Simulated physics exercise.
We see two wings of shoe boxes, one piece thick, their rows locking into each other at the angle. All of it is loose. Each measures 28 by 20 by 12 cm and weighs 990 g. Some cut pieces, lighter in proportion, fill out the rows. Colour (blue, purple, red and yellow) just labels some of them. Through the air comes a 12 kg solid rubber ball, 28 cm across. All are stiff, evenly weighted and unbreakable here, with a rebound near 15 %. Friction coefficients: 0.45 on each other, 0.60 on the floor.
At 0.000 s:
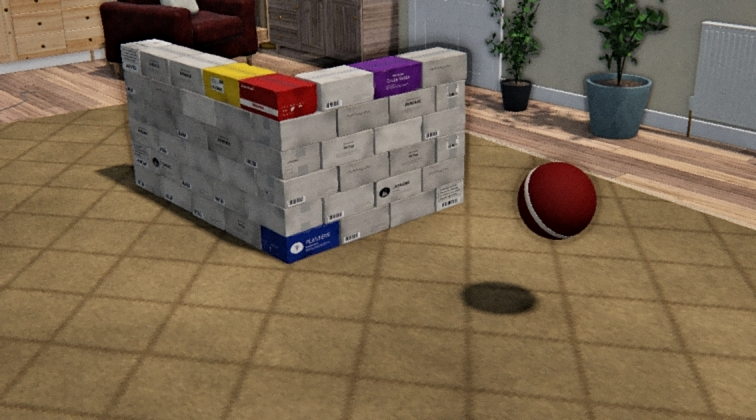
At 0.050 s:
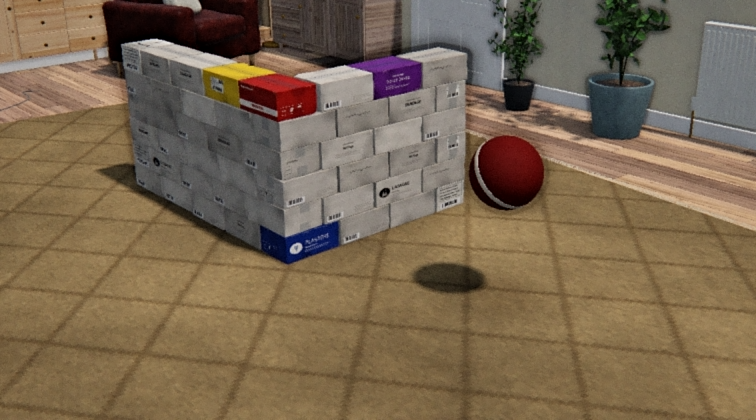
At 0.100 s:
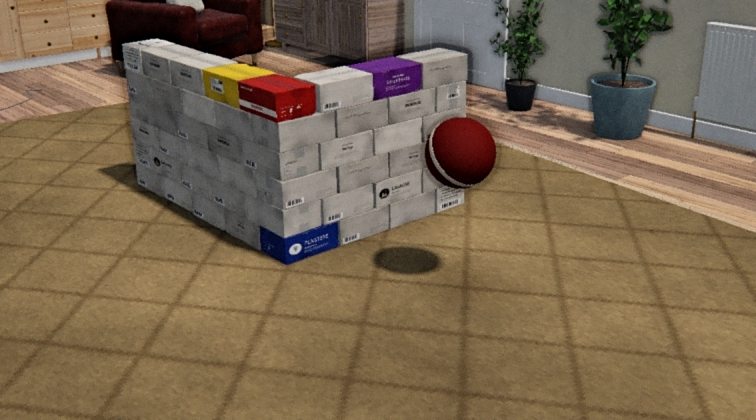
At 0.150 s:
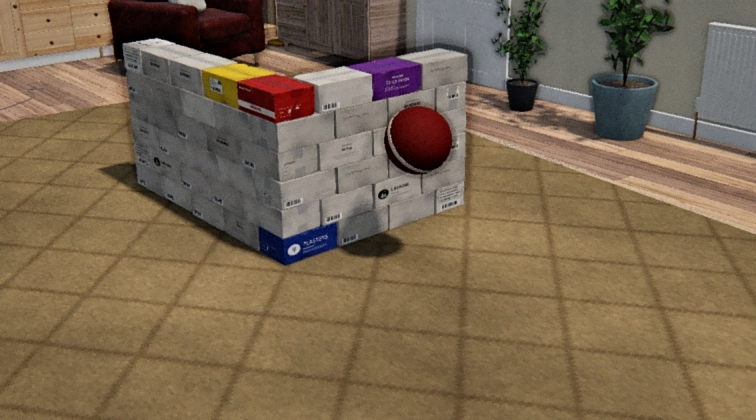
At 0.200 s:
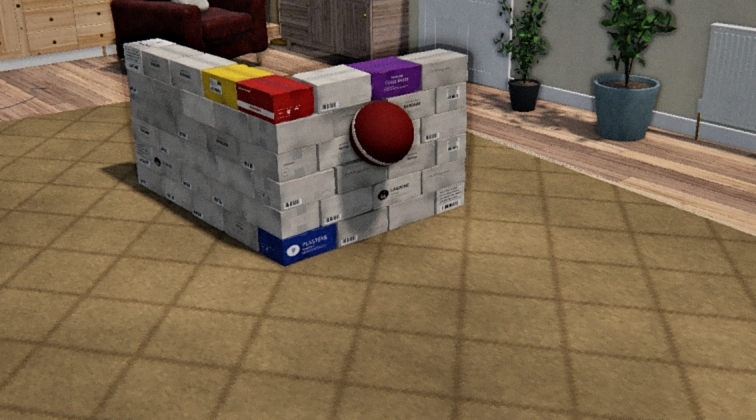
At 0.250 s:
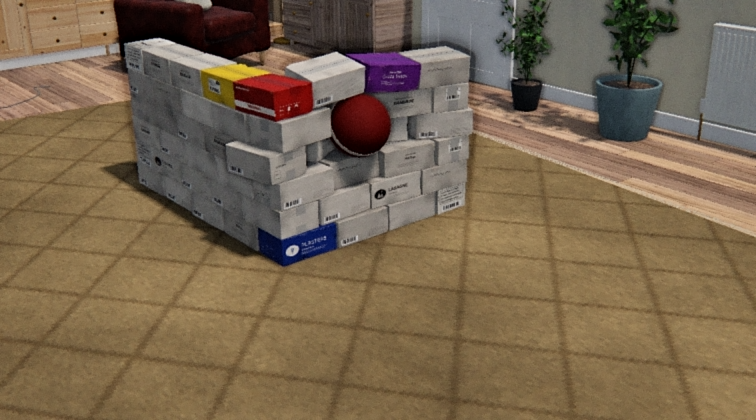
A dark red ball with a pale stripe flies through the air toward an L-shaped wall of loosely stacked whitish boxes on a tan gridded floor, seen from slightly above in a room. Yellow, red and purple boxes line the top, a blue one sits at the bottom corner, and potted plants stand behind. The ball crosses leftward, strikes the right wing and pushes in, shifting nearby boxes as the camera drifts slightly.
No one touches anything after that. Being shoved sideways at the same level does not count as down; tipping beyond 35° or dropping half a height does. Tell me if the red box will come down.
That box stays up.
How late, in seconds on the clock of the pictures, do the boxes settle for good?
Near 1.5 s.
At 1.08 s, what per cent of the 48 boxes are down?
10 per cent by then.
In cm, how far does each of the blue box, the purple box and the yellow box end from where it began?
Moved: Blue 0, purple 75, yellow 5.
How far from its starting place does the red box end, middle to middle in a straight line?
Roughly 2 cm away.
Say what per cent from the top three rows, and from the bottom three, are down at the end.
From the top 20, from the bottom 0 per cent.
After 0.31 s, ball still moving; none of the 48 boxes down, 20 disturbed; red box shifted 17 mm; purple box leaning 17°.
After 0.40 s, ball still moving; 1 of the 48 boxes down; red box shifted 32 mm; purple box leaning 24°.
After 0.66 s, ball still moving; 6 of the 48 boxes down; red box leaning 8°; purple box leaning 59°, 25 cm lower.
After 1.08 s, ball still moving; 6 of the 48 boxes down; red box leaning 9°; purple box 62 cm lower.
At rest (1.9 s), ball rolling away; 6 of the 48 boxes down; red box leaning 9°; purple box 62 cm lower; yellow box shifted 50 mm. As the last picture would show them, middles, red box near (271, 96), purple box near (337, 181).
